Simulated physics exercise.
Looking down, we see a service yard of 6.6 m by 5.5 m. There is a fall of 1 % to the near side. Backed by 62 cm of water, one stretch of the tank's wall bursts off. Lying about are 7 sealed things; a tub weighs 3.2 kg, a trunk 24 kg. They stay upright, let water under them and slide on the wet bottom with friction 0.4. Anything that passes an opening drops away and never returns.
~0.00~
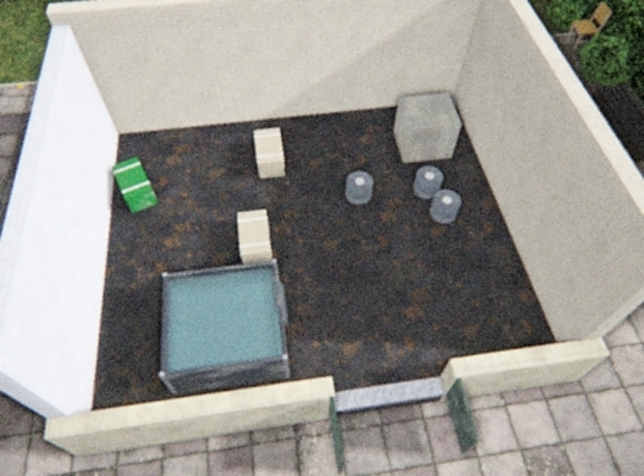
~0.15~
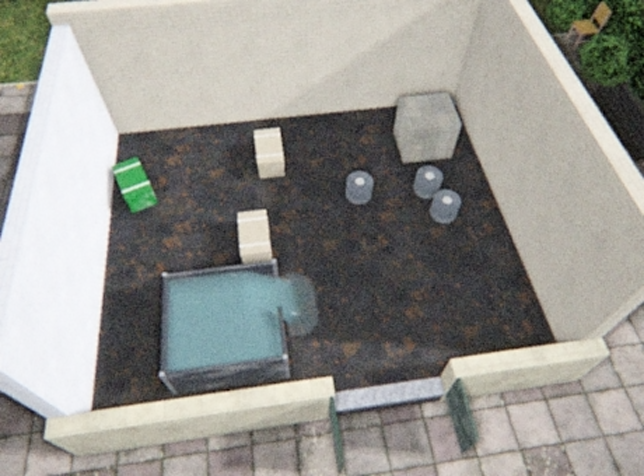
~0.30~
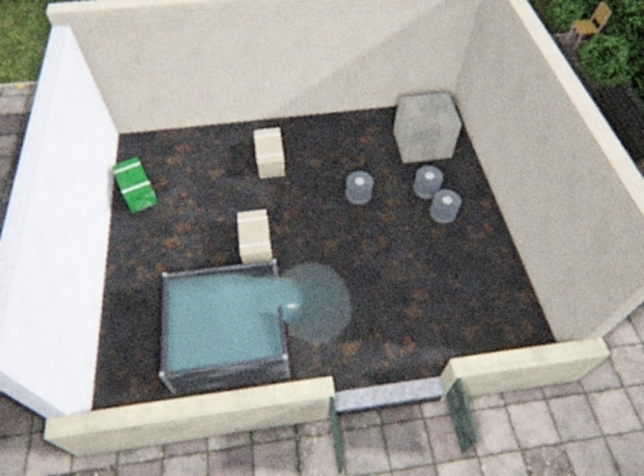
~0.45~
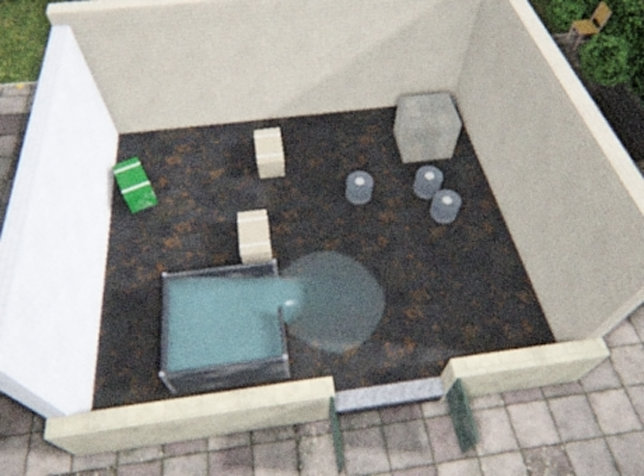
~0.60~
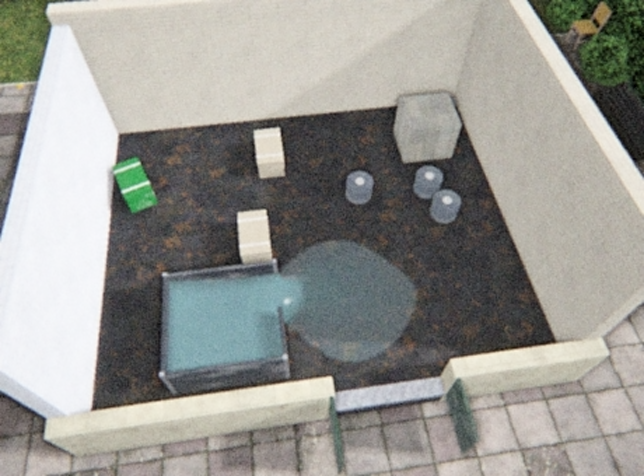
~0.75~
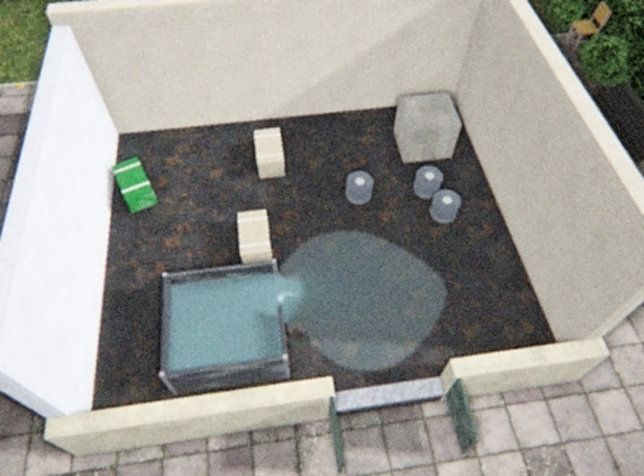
A walled service yard with a dark, rust-flecked floor is seen from above by a still camera. A tank of blue-green water sits at the lower left, with a green trunk at the far left, two cream boxes near the middle, and three grey drums beside a grey block at the upper right. Water bursts from the tank's right side and fans rightward in a widening, rounded sheet, while the objects stay put.
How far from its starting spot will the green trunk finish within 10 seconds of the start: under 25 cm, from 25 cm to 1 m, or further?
Under 25 cm away.
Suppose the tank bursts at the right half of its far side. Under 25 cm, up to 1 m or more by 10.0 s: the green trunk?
In that scenario the green trunk would have been washed far off.
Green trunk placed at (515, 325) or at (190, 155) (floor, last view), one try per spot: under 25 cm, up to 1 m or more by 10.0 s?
In that order: It goes a long way; it hardly budges.
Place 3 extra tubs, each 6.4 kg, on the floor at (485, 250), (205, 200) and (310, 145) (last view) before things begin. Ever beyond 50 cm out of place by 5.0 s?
Well, in that order it's higher, lower and lower.
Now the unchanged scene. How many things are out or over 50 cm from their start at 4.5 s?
By my tally, 4.
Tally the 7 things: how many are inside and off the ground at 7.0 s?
Total: 4.
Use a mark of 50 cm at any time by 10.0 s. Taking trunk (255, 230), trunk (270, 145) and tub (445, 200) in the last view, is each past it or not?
Well, going one by one, it's not that far, not that far and too far.
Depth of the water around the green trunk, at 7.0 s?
Roughly 0 cm deep.
After 2.0 s the green trunk is near (131, 177), 0.0 m from its start, aground; 0 of 7 are out; 2 afloat.
After 4.5 s the green trunk is near (131, 177), 0.0 m from its start, aground; 0 of 7 are out; 4 afloat.
After 7.0 s the green trunk is near (131, 177), 0.0 m from its start, aground; 0 of 7 are out; 4 afloat.
After 10.0 s the green trunk is near (131, 177), 0.0 m from its start, aground; 0 of 7 are out; 3 afloat.
